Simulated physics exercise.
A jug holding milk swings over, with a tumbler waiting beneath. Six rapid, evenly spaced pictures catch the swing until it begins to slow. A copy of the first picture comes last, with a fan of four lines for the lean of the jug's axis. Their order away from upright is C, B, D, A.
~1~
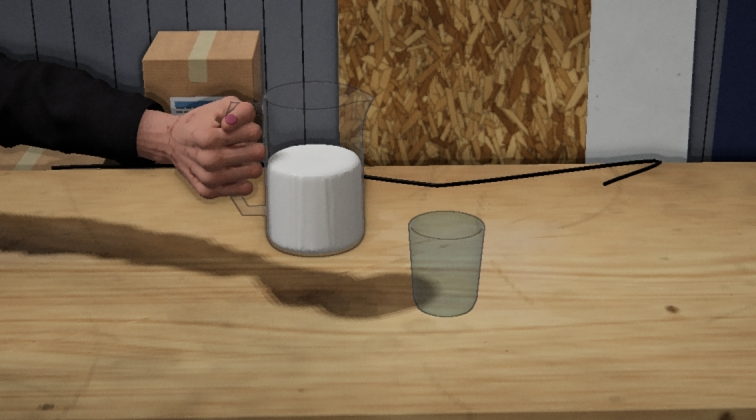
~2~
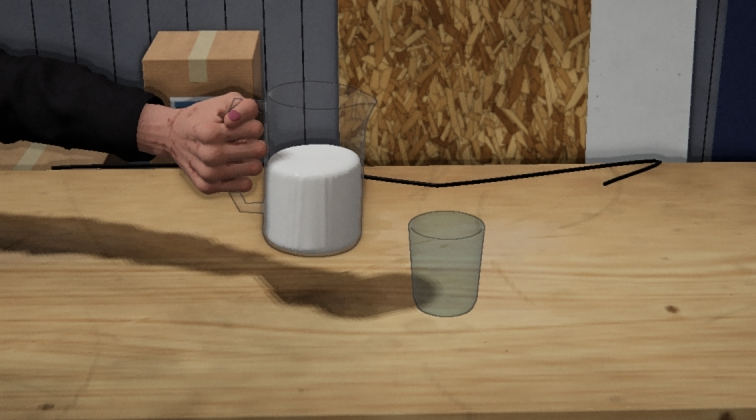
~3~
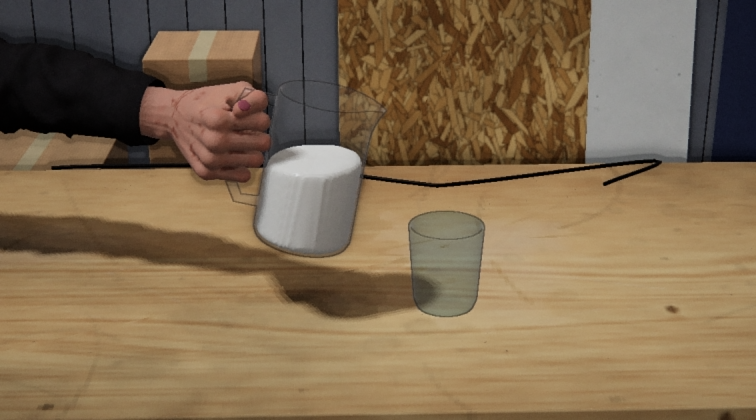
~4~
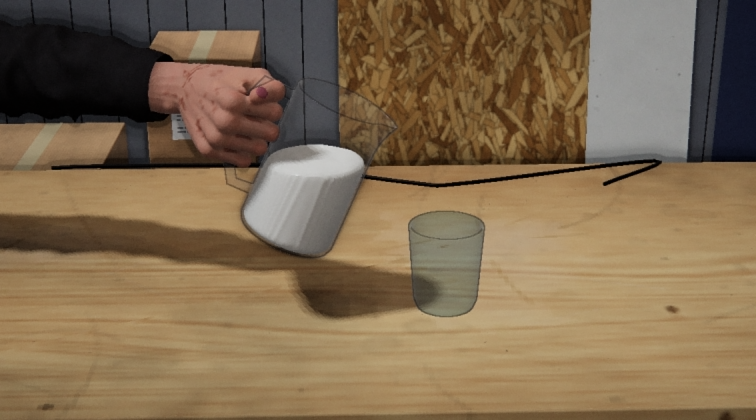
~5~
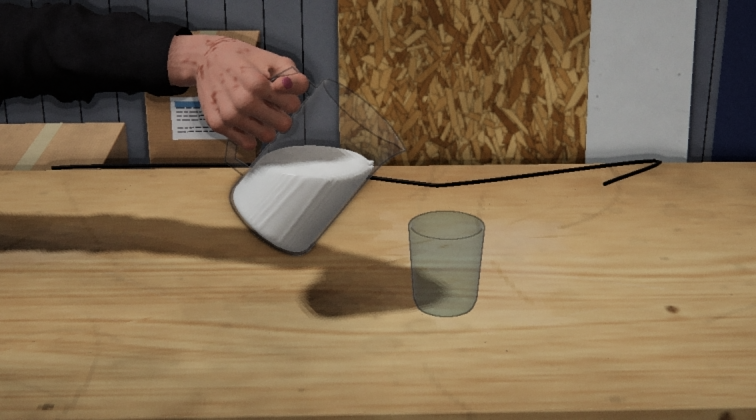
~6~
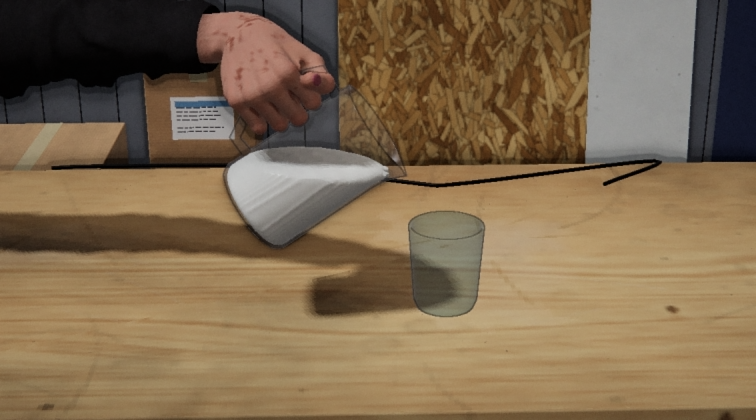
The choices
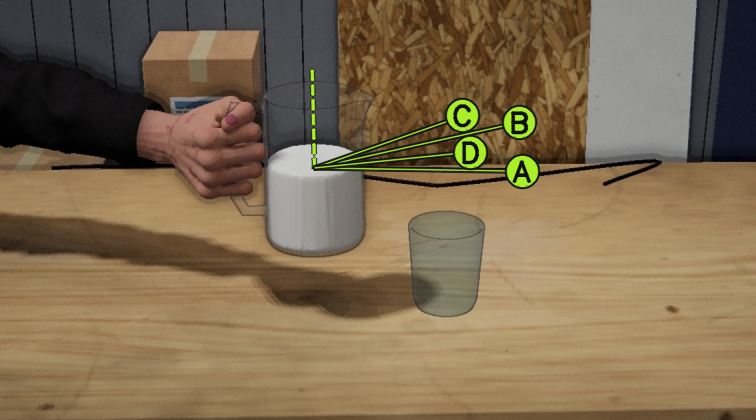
Hand gripping a clear jug of white milk, tilting it steadily to the right beside an empty tumbler on a wooden table.
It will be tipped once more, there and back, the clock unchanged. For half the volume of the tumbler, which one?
C works best here.
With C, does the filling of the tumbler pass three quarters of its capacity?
No.
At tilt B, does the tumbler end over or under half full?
Over half.
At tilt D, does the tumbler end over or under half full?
Over.
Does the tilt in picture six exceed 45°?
Yes, it does.
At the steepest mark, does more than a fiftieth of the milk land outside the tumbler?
Yes, it does.
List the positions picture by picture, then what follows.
Upright, lip at (371, 97); rim of the tumbler round (447, 224); nothing has left yet.
Tipped about 3°, lip at (375, 100); nothing has left yet.
Tipped about 11°, lip at (384, 109); nothing has left yet.
Tipped about 24°, lip at (396, 126); nothing has left yet.
Tipped about 39°, lip at (404, 148); nothing has left yet.
Tipped about 56°, lip at (406, 173); nothing has left yet.
On the marked copy, A at (505, 170); B at (503, 126); C at (446, 121); D at (453, 153).
Choosing A, the tumbler ends with about 93 % of what it can hold; 28 % of the milk is spilt.
Choosing B, the tumbler ends with about 79 % of what it can hold.
Choosing C, the tumbler ends with about 50 % of what it can hold.
Choosing D, the tumbler ends with about 97 % of what it can hold; 10 % of the milk is spilt.
